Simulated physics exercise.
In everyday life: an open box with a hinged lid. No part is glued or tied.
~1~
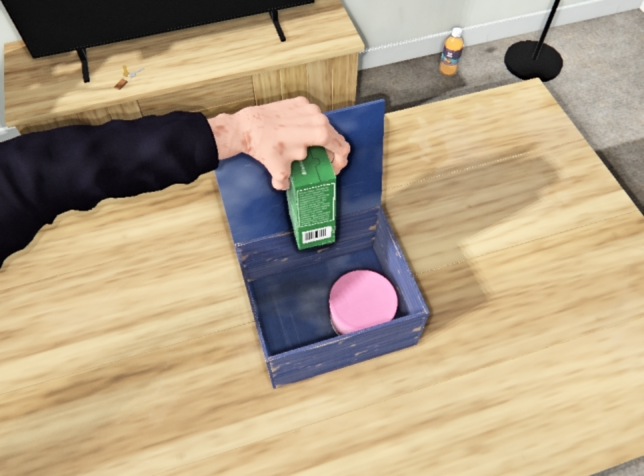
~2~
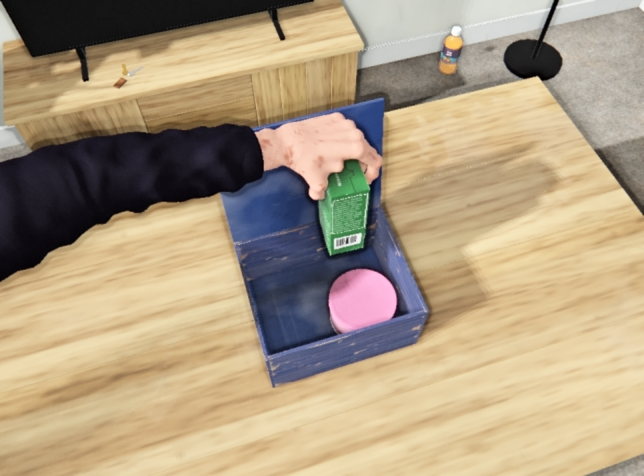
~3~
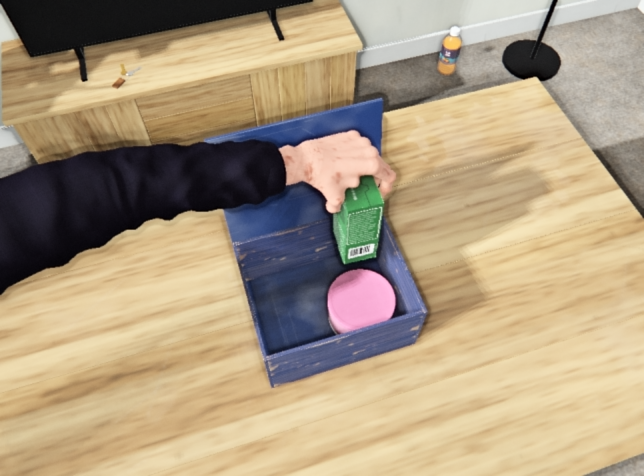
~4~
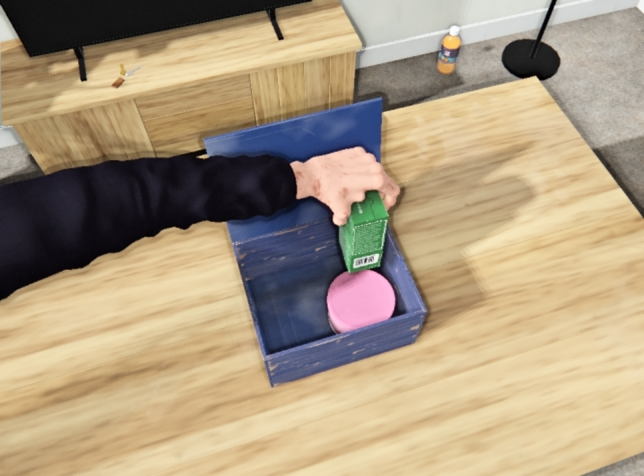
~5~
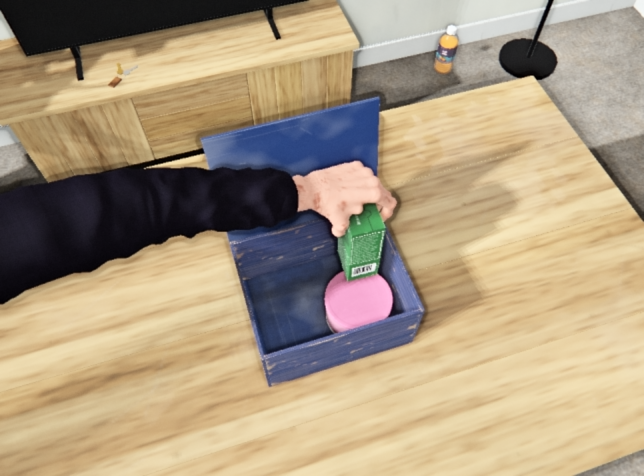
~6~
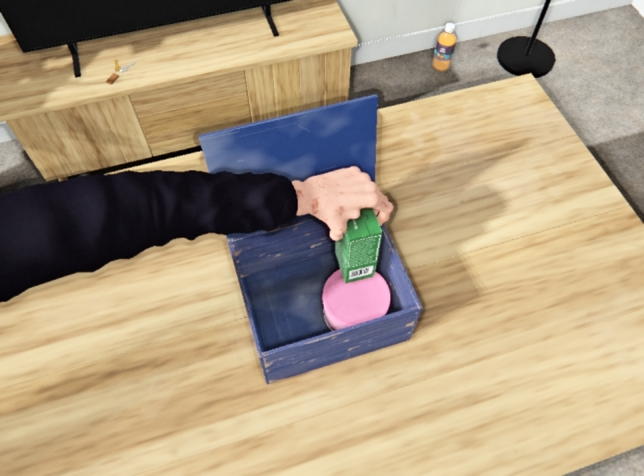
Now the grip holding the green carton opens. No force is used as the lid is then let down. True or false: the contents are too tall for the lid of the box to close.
True.
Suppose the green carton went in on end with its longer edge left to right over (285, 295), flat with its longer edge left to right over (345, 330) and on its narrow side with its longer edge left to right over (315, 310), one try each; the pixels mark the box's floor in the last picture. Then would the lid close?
With the first placement it remains raised; with the second it settles down; with the third it settles down.
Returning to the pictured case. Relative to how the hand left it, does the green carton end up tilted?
Once everything settles, it ends up at a slant.
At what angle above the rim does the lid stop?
The answer is about 80 degrees.
Then, 0.30 s later than the last frame, green carton tilted by 7° near (356, 240).
Then, 0.50 s later than the last frame, green carton tilted by 24° near (359, 231).
Then, 0.60 s later than the last frame, green carton tilted by 28° near (363, 229).
Then, 1.50 s later than the last frame, lid 80° above the rim; green carton tilted by 28° near (365, 228).
When it is over, lid 80° above the rim; moved from the start, green carton; pink tub as before. End places, in pixels of the last picture, green carton near (365, 228).
